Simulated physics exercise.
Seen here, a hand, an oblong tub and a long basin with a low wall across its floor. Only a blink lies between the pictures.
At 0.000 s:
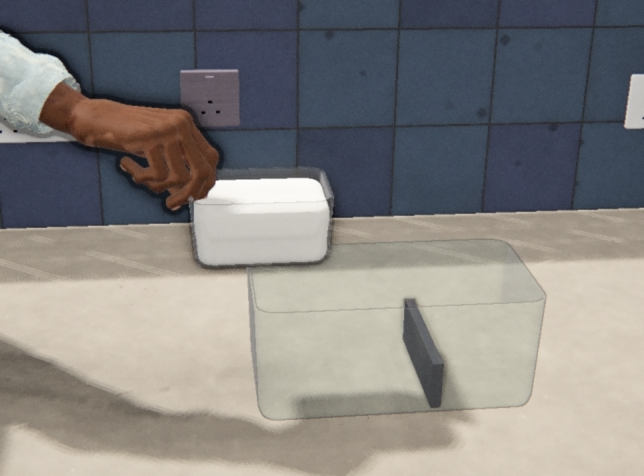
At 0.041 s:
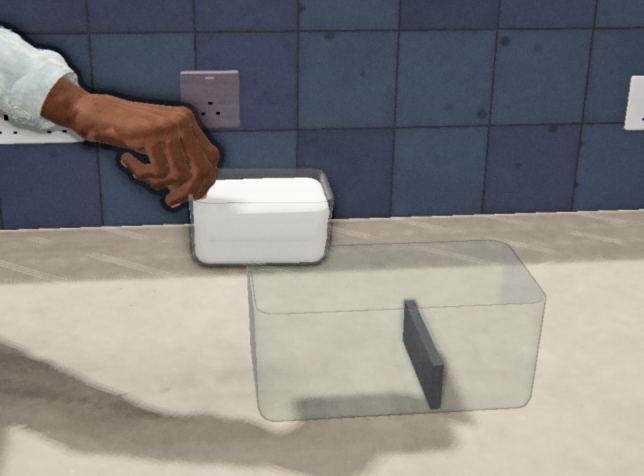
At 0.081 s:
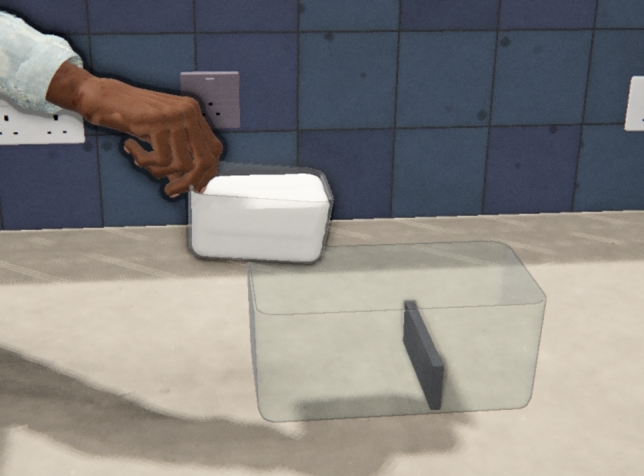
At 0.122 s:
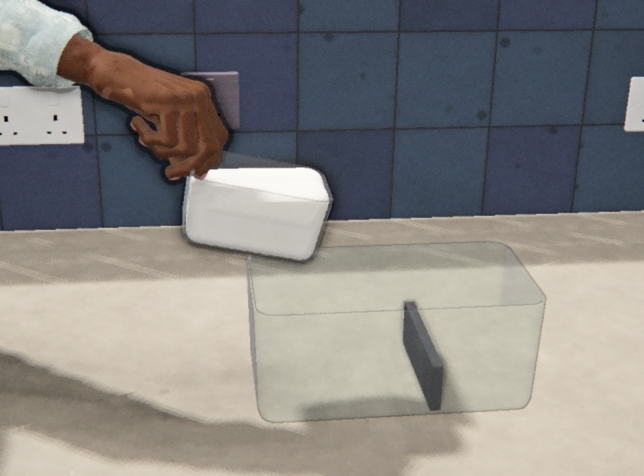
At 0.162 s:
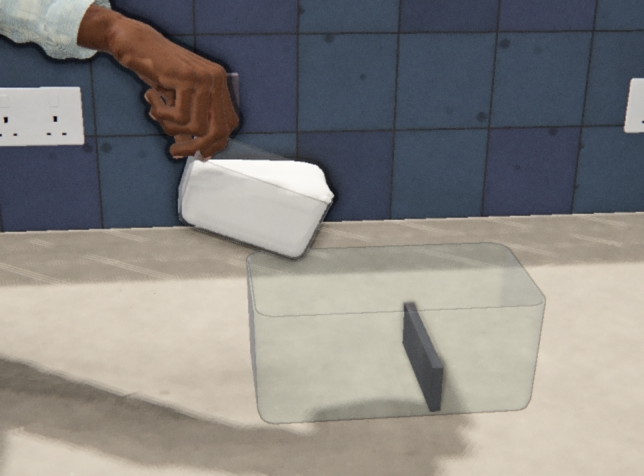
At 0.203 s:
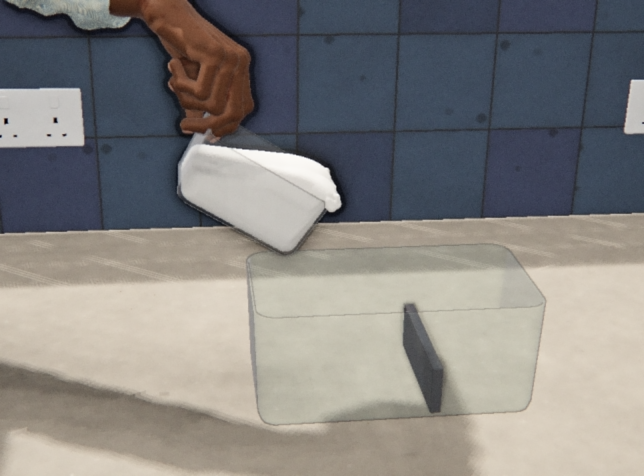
A brown-skinned hand in a pale blue sleeve, at upper left, grips an oblong tub of white contents on a kitchen worktop, seen from slightly above. Behind are blue wall tiles and sockets; in front, right of centre, sits a long clear basin with a low dark wall across its floor. The hand rises, tilting the tub steadily rightward until the white contents bulge over its right edge.
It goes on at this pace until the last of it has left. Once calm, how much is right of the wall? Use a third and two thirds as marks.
The share right of the wall is between a third and two thirds.
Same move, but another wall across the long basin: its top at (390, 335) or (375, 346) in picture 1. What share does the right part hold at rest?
Near 75 % and 70 %.
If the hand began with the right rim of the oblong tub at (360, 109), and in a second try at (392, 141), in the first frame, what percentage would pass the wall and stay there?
First some 65, then 65 per cent.
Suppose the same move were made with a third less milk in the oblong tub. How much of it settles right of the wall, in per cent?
About 45 per cent.
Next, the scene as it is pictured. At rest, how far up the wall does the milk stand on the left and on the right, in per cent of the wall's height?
Left about 20, right about 40.
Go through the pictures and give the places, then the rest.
The first frame shows tilt 0°; pouring edge (328, 185); surface from (193, 197) to (325, 193); the long basin's rim runs from (251, 281) to (526, 270); the wall's top is at (423, 331).
The second frame shows tilt 1°; pouring edge (327, 187); surface from (193, 196) to (324, 192).
The third frame shows tilt 6°; pouring edge (327, 188); surface from (192, 193) to (325, 188).
The fourth frame shows tilt 13°; pouring edge (327, 188); surface from (190, 185) to (325, 182).
The fifth frame shows tilt 22°; pouring edge (326, 190); surface from (187, 175) to (319, 180); 3 per cent is over the edge.
The sixth frame shows tilt 32°; pouring edge (326, 191); surface from (188, 158) to (317, 176); 6 per cent is over the edge.
A moment on, the oblong tub is tipped on its side and 39 per cent is still to pour, 12 is left of the wall and 0 right of it.
Next, the oblong tub is tipped on its side and 6 per cent is still to pour, 19 is left of the wall and 60 right of it.
Then the oblong tub is tipped on its side and 2 per cent is still to pour, 30 is left of the wall and 48 right of it.
Later the oblong tub is tipped on its side and 1 per cent is still to pour, 43 is left of the wall and 51 right of it.
At rest 44 per cent lies left of the wall, 52 right of it and 5 outside.
